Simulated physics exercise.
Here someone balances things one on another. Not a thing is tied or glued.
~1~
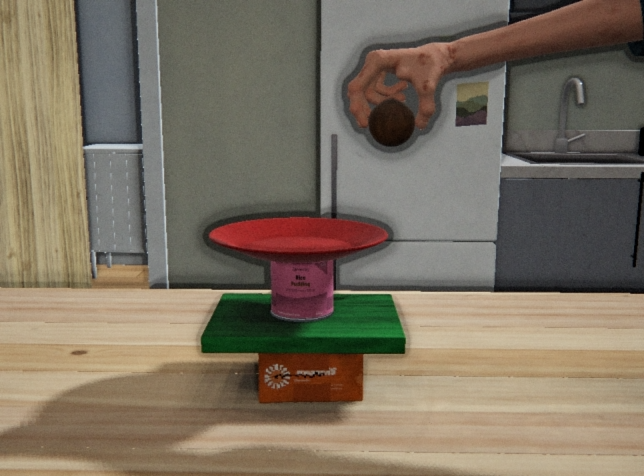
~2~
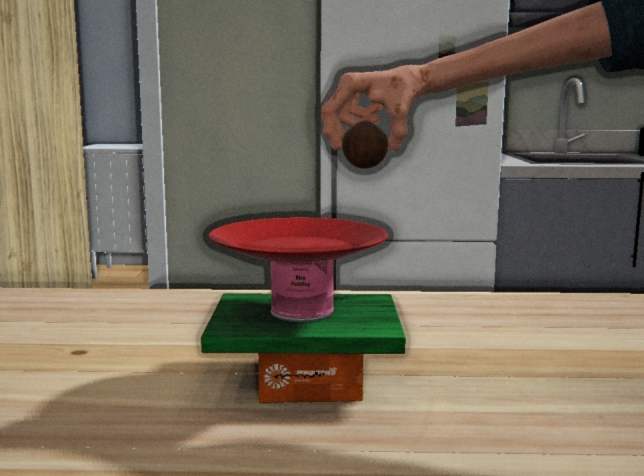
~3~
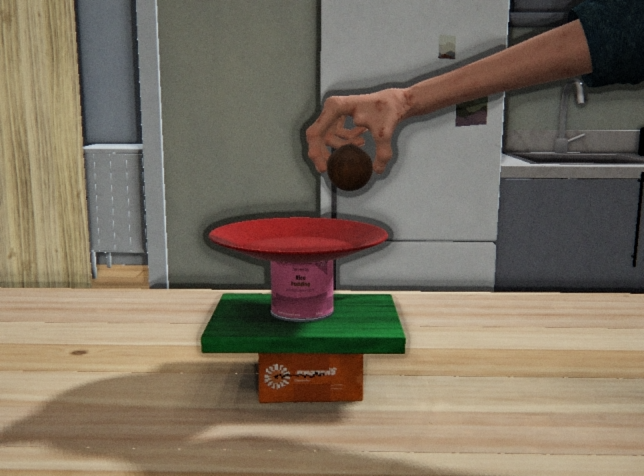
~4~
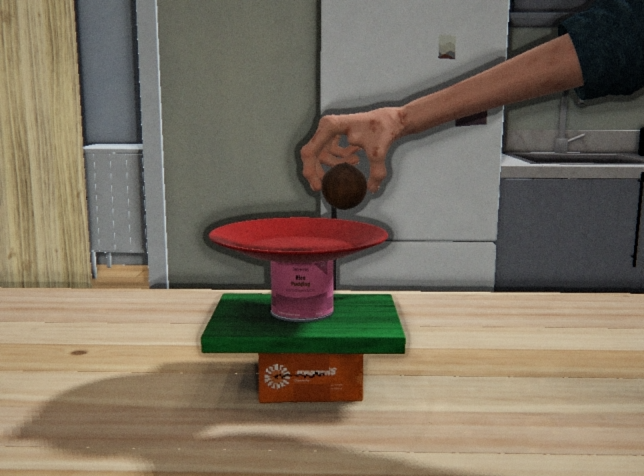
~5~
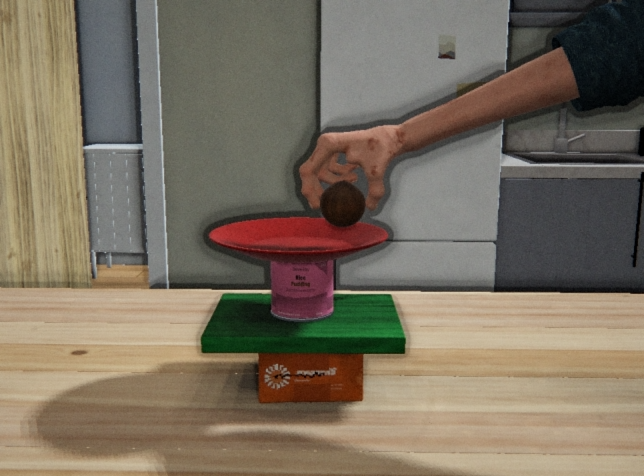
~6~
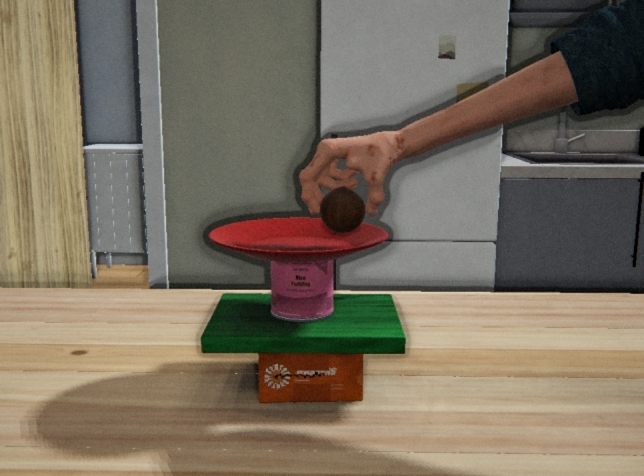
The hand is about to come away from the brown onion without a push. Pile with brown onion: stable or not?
Stable.
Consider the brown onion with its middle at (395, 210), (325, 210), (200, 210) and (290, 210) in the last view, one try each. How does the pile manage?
The pile goes down in the first case, does not fall in the second, goes down in the third and does not fall in the fourth.
Then, 0.80 s later than the last frame, all is still.
Then, 1.90 s later than the last frame, brown onion resting near (342, 211).
When it is over, all 5 as before. End places, in pixels of the last picture, brown onion near (342, 211). The pile holds.
